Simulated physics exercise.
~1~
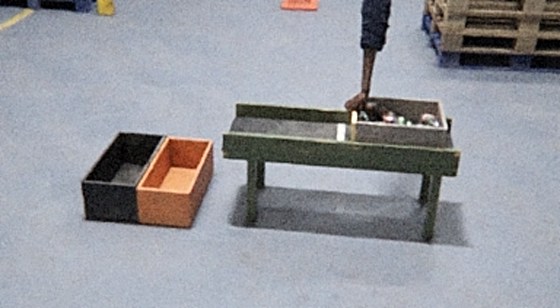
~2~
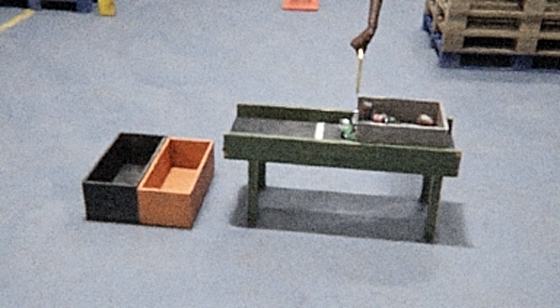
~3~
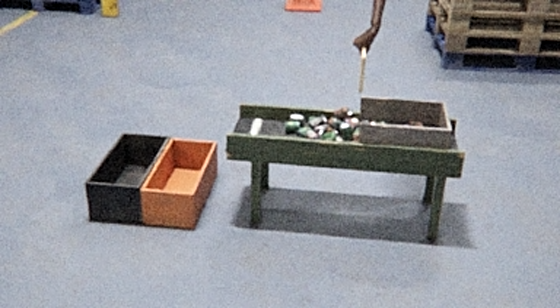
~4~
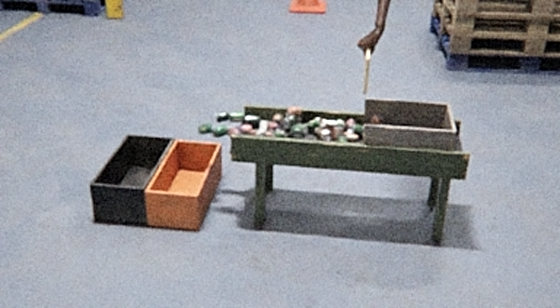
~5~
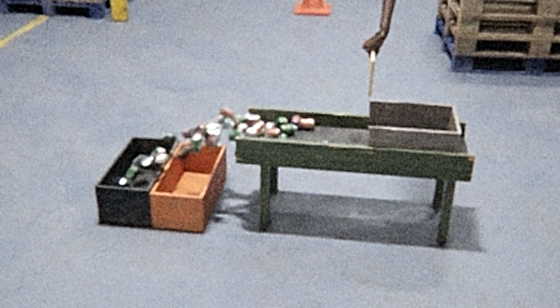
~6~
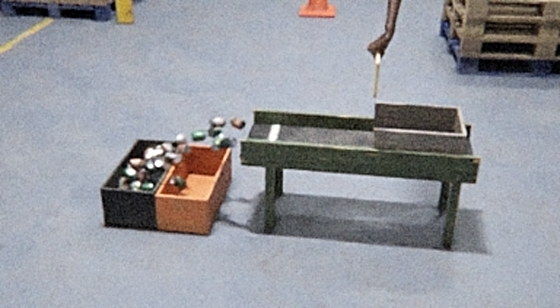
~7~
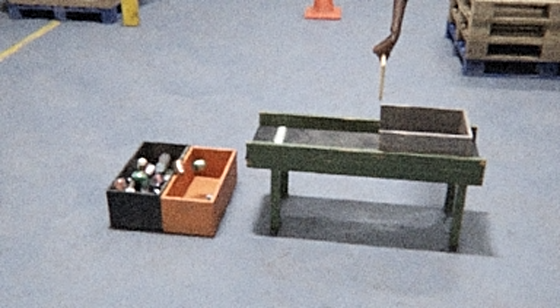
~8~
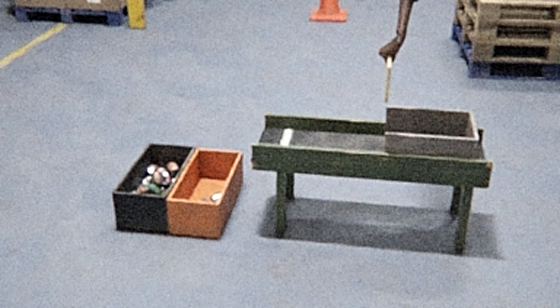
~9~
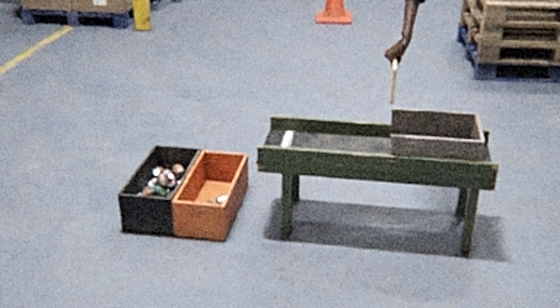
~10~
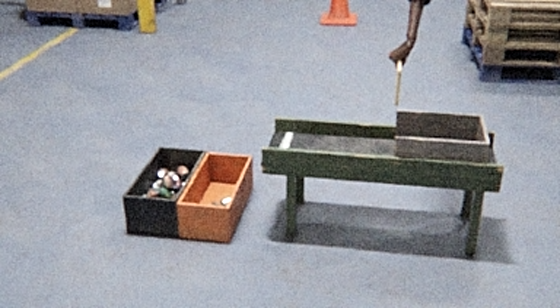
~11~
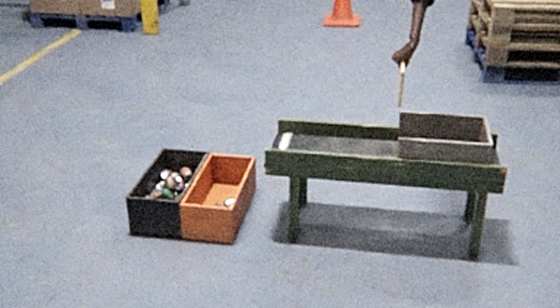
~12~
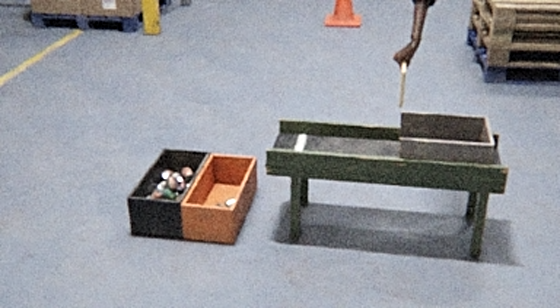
A hand lifted the gate of a grey pen on a green conveyor, and the belt carried a loose pile of little cans left and flung them off its end. Most landed in the black tote, with only a few in the nearer orange one.
